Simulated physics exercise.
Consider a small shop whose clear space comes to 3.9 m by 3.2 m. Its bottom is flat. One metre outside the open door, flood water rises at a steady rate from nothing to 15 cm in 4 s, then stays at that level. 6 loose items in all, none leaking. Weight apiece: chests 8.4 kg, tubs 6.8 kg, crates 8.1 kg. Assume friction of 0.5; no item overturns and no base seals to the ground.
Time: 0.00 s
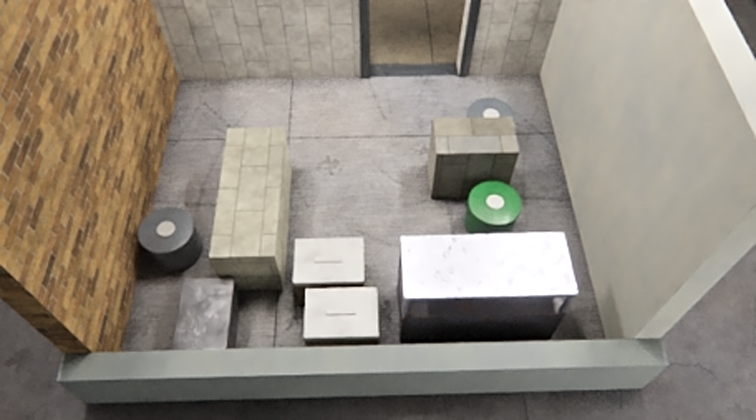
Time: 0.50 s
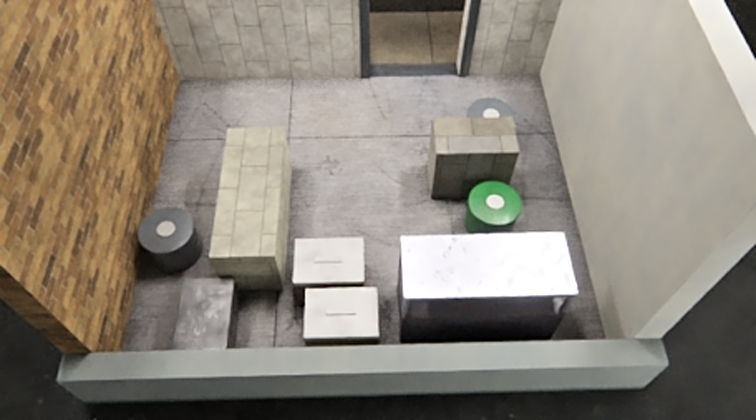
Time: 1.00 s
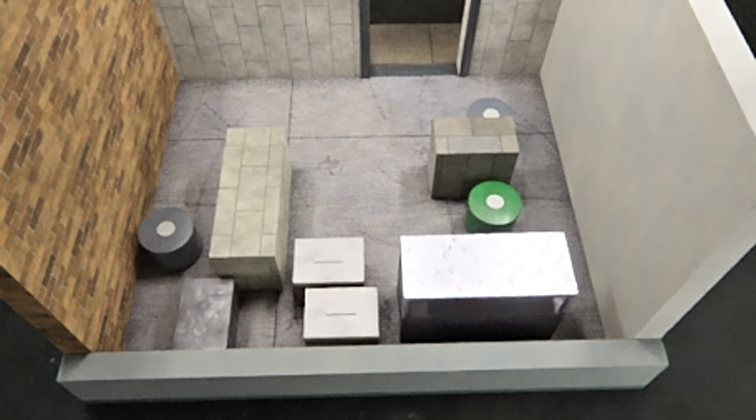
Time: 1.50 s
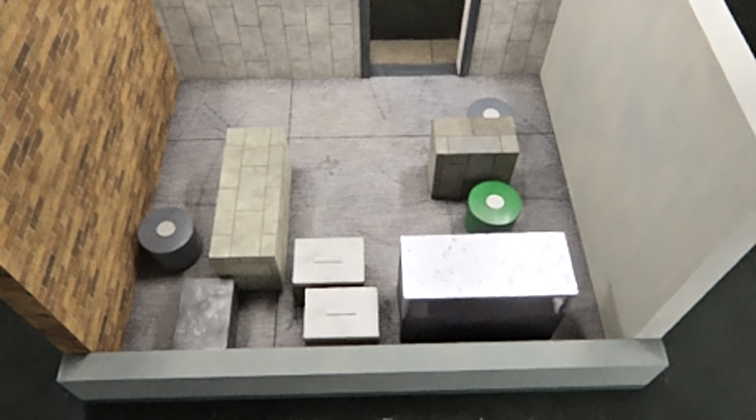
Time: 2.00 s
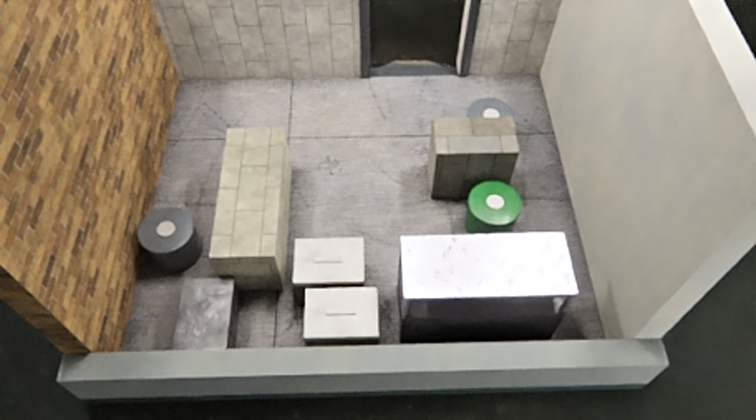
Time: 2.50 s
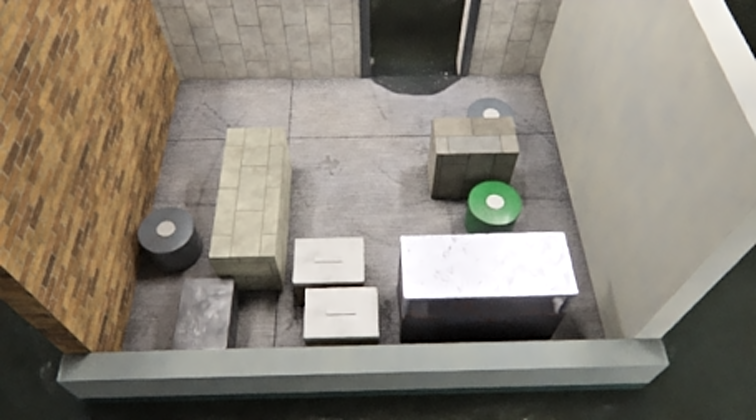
Dark water creeps through the open doorway in the back wall of a small, flat-floored shop, seen from high above the front by a still camera. A green tub sits right of centre behind a white-topped counter, with two pale boxes, a long tiled block and dark grey items to the left. The ground outside darkens first, then the water crosses the threshold in a small rounded patch, while everything inside stays put.
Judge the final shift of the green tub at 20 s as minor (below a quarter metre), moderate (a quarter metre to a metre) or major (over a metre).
It is pushed a bit.
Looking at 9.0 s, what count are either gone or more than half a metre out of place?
By then the count is 1.
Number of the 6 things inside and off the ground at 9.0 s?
I get 3.
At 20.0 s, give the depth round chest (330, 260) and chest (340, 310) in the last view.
Depths: Near 11 cm, then near 12 cm.
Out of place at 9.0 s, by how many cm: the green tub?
0 cm or so by then.
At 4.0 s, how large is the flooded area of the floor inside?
2.5 m2.
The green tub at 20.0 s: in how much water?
About 13 cm.
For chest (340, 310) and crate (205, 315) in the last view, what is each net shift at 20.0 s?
Respectively 200 and 250 cm.
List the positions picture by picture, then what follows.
The first picture shows the green tub at (495, 202) rests on the ground; 0.0 m2 under water; 0 of 6 have shifted.
The second picture shows the green tub at (495, 202) rests on the ground; 0.0 m2 under water; 0 of 6 have shifted.
The third picture shows the green tub at (495, 202), on the bottom; 0.0 m2 under water; 0 of 6 have shifted.
The fourth picture shows the green tub at (495, 202), on the bottom; 0.0 m2 under water; 0 of 6 have shifted.
The fifth picture shows the green tub at (495, 202), on the bottom; 0.0 m2 under water; 0 of 6 have shifted.
The sixth picture shows the green tub at (495, 202), on the bottom; water covers 0.1 m2; 0 of 6 have shifted.
After 4.0 s the green tub is near (495, 202), 0.0 m from its start, aground; 0 afloat.
After 9.0 s the green tub is near (495, 202), 0.0 m from its start, aground; 3 afloat.
After 16.0 s the green tub is near (421, 211), 0.7 m from its start, afloat; 6 afloat.
After 20.0 s the green tub is near (434, 194), 0.5 m from its start, afloat; 6 afloat.
